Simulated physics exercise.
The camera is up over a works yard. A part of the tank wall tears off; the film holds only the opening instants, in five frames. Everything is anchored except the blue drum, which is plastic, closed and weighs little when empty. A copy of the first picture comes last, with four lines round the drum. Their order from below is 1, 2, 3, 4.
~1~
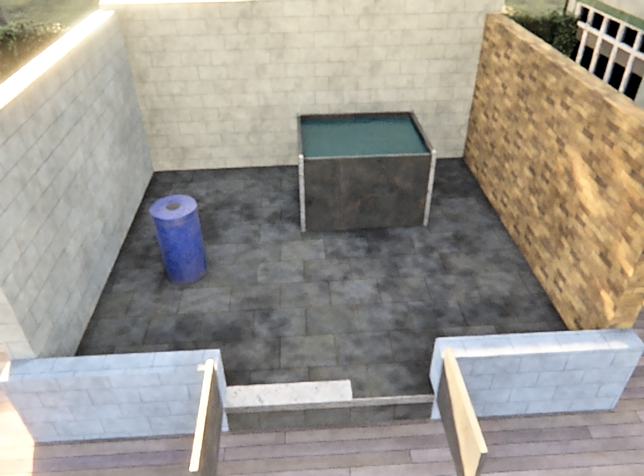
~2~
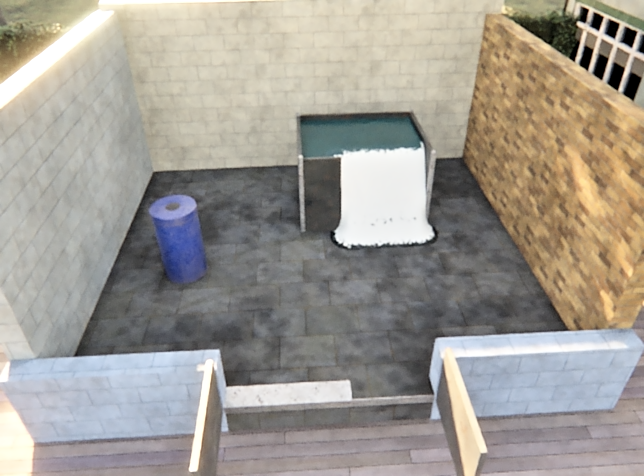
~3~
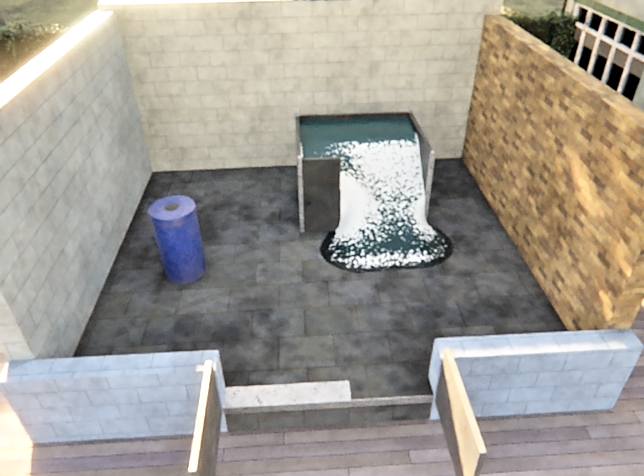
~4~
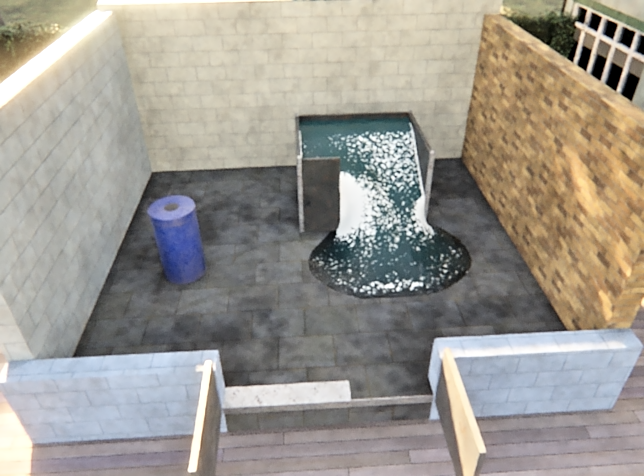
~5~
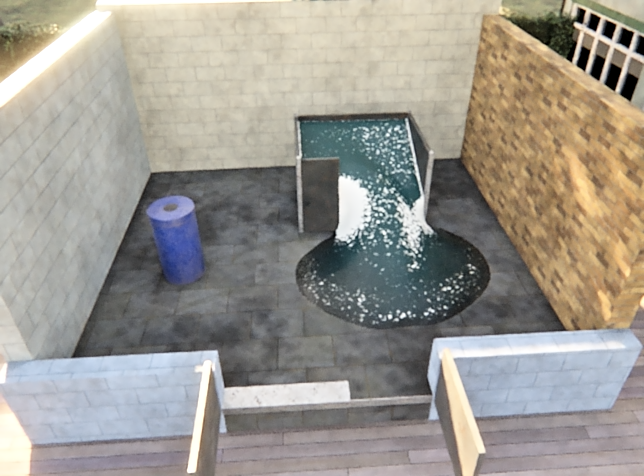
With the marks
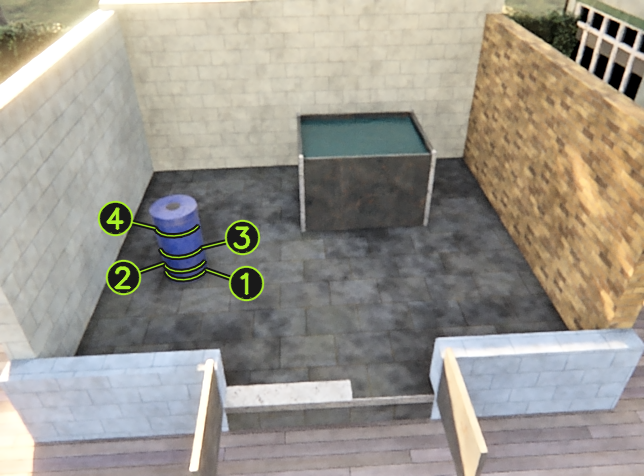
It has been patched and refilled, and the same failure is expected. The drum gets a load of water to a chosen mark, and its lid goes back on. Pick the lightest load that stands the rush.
1 will do.
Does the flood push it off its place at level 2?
No, not at all.
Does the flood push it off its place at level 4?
No, not at all.
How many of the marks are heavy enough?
All four.
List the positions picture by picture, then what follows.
Lid of the blue drum at (174, 207); tank full, its middle at (361, 138); open gate at (329, 347), in the first picture.
In the second picture, 3 % of the ground under water, its edge towards the drum at (341, 237).
In the third picture, 6 % of the ground under water, its edge towards the drum at (327, 247).
In the fourth picture, 10 % of the ground under water, its edge towards the drum at (318, 258).
Lid of the blue drum at (172, 208); 16 % of the ground under water, its edge towards the drum at (303, 279), in the fifth picture.
In lime, 1 at (183, 279); 2 at (181, 271); 3 at (178, 257); 4 at (174, 235); from the bottom up 1, 2, 3, 4.
If 1 is chosen, it does not move.
If 2 is chosen, it does not move.
If 3 is chosen, it does not move.
If 4 is chosen, it does not move.
